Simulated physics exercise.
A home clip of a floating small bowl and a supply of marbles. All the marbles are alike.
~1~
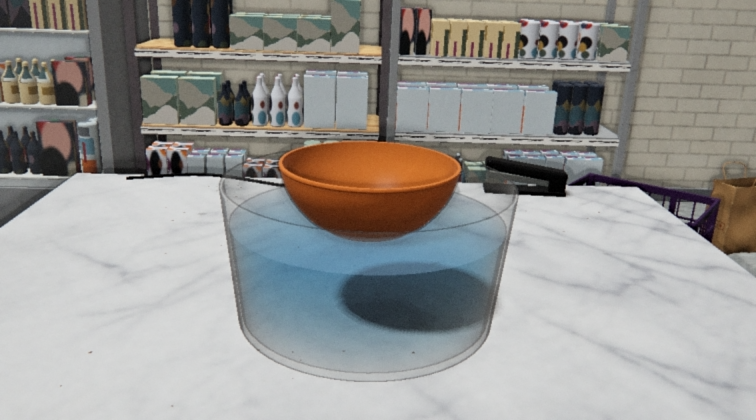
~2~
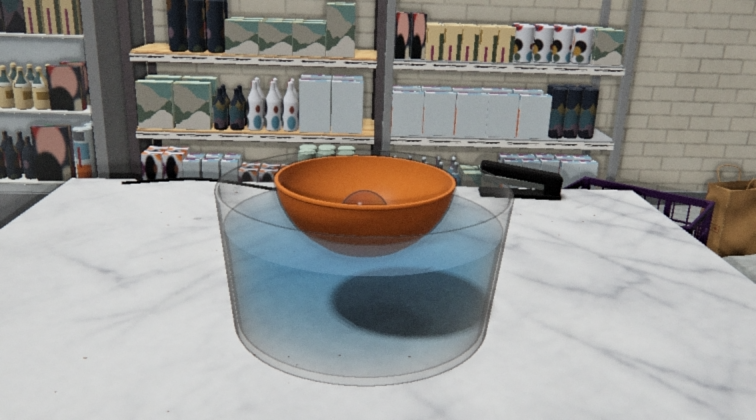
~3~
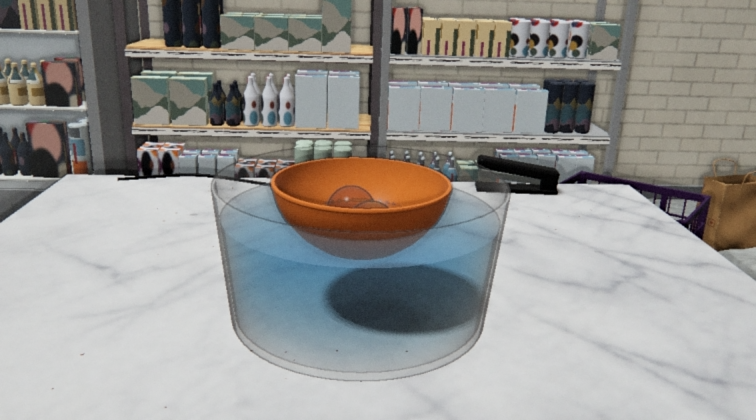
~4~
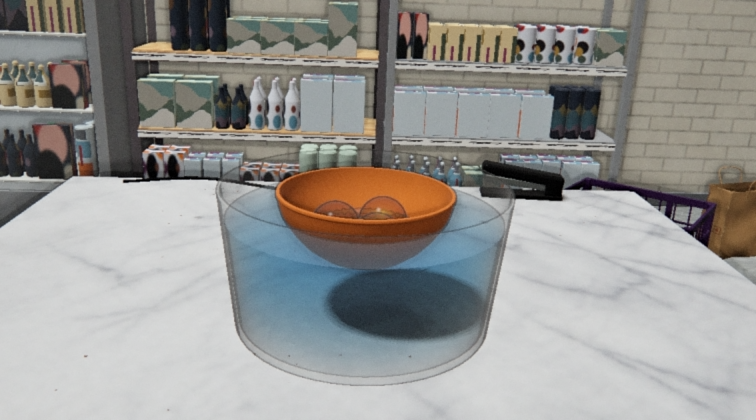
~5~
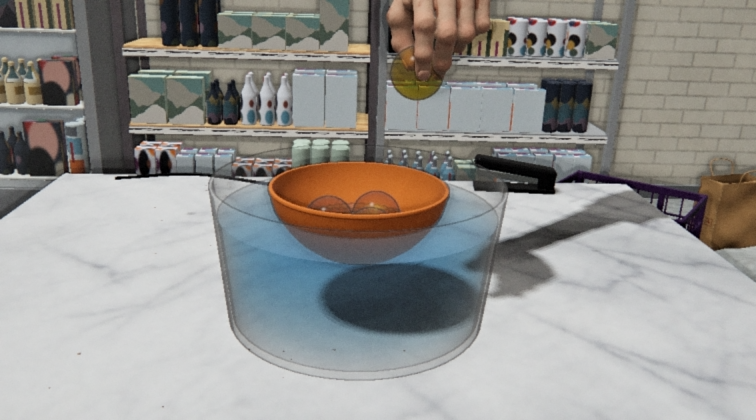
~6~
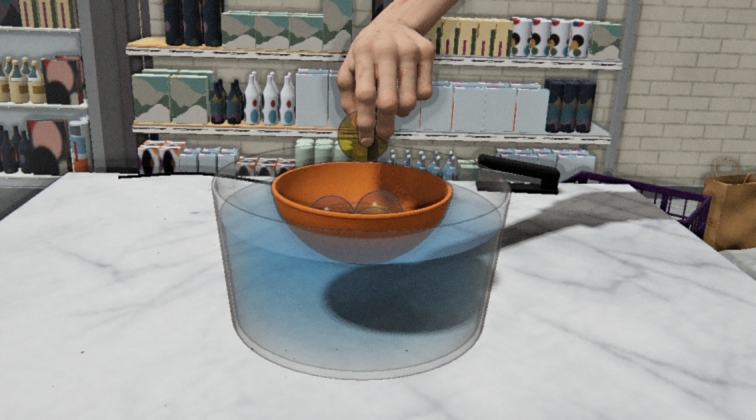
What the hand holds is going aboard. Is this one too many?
It carries it.
Shortly, the glass marble is in and the small bowl dips.
Then, it steadies; about a fifth of its side above the surface.
At the finish, the small bowl floats; about a fifth of its side above the surface.
